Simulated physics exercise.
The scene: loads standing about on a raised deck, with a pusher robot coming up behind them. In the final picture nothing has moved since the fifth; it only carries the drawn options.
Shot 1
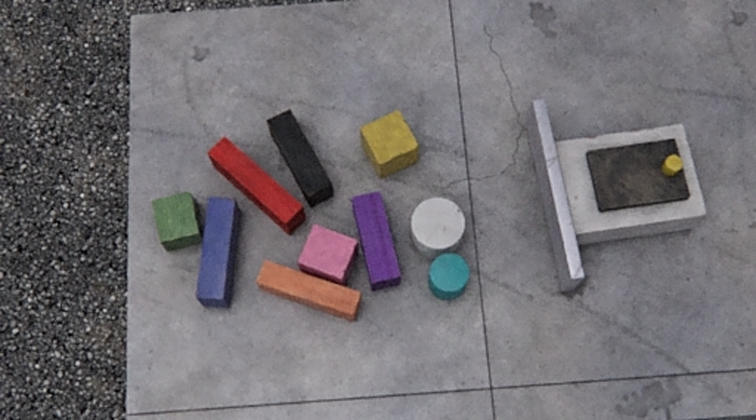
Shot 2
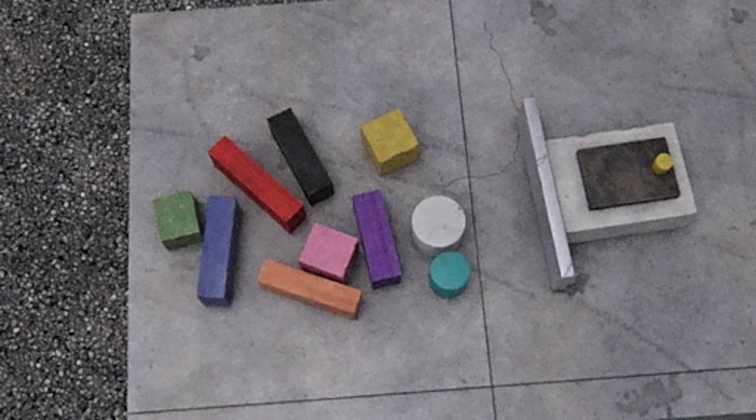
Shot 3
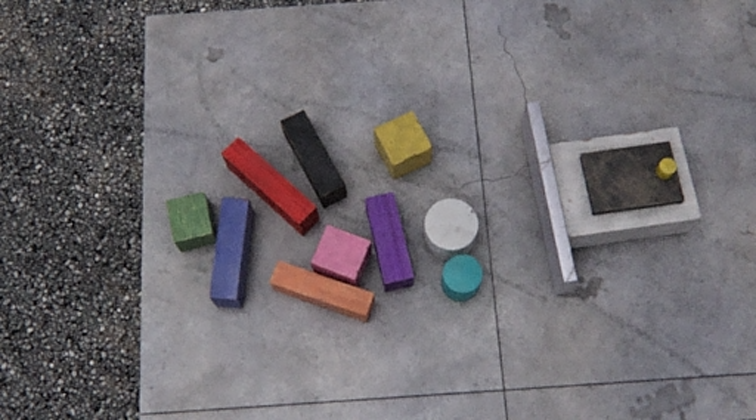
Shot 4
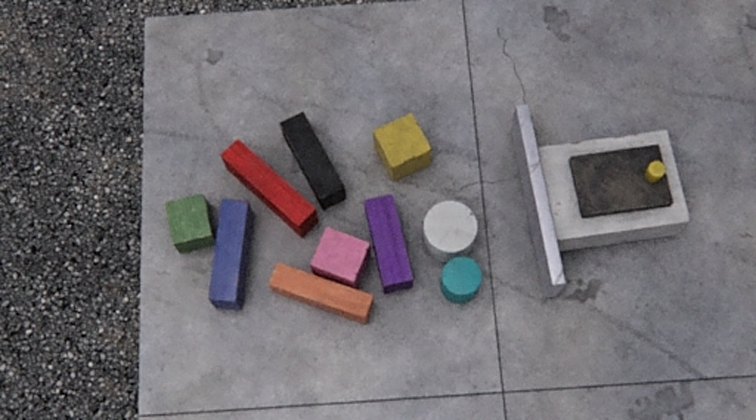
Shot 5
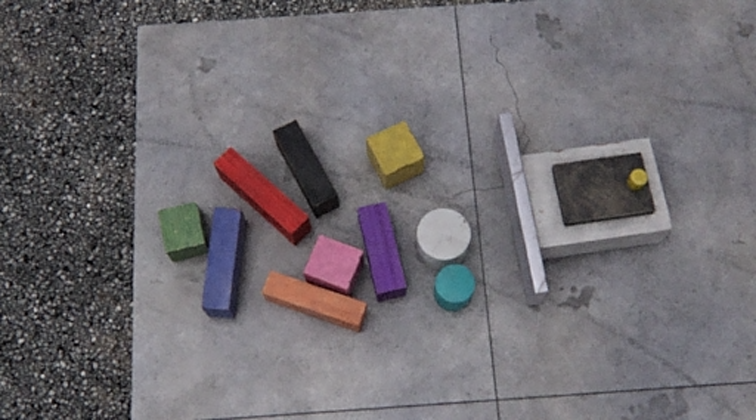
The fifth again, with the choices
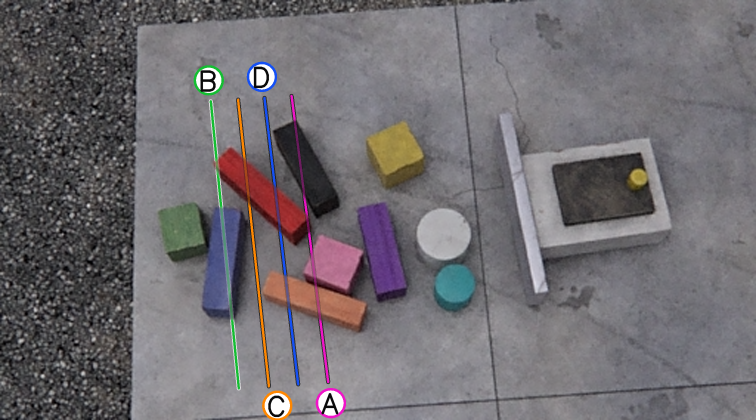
White block-shaped device with a flat front plate edging slightly left across grey paving towards a still group of coloured blocks and cylinders.
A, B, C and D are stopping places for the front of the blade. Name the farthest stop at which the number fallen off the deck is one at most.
As far as mark D.
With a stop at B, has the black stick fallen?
No.
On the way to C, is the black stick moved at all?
Yes.
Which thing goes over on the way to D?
It is the green crate.
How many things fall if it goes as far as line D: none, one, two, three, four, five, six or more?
In all, one.
On the marked copy, A at (309, 232); B at (224, 238); C at (253, 236); D at (280, 234).
Taking D. A third of the way, robot (510, 195); turquoise canister (421, 292); pink crate (323, 270).
Two thirds of the way, robot (421, 201); green crate (178, 230); blue bar (204, 269).
When it is over, robot (355, 206); green crate over the edge; blue bar (140, 276); one fallen.
As for the rest, A is within the limit but short; B drops four; C drops two.
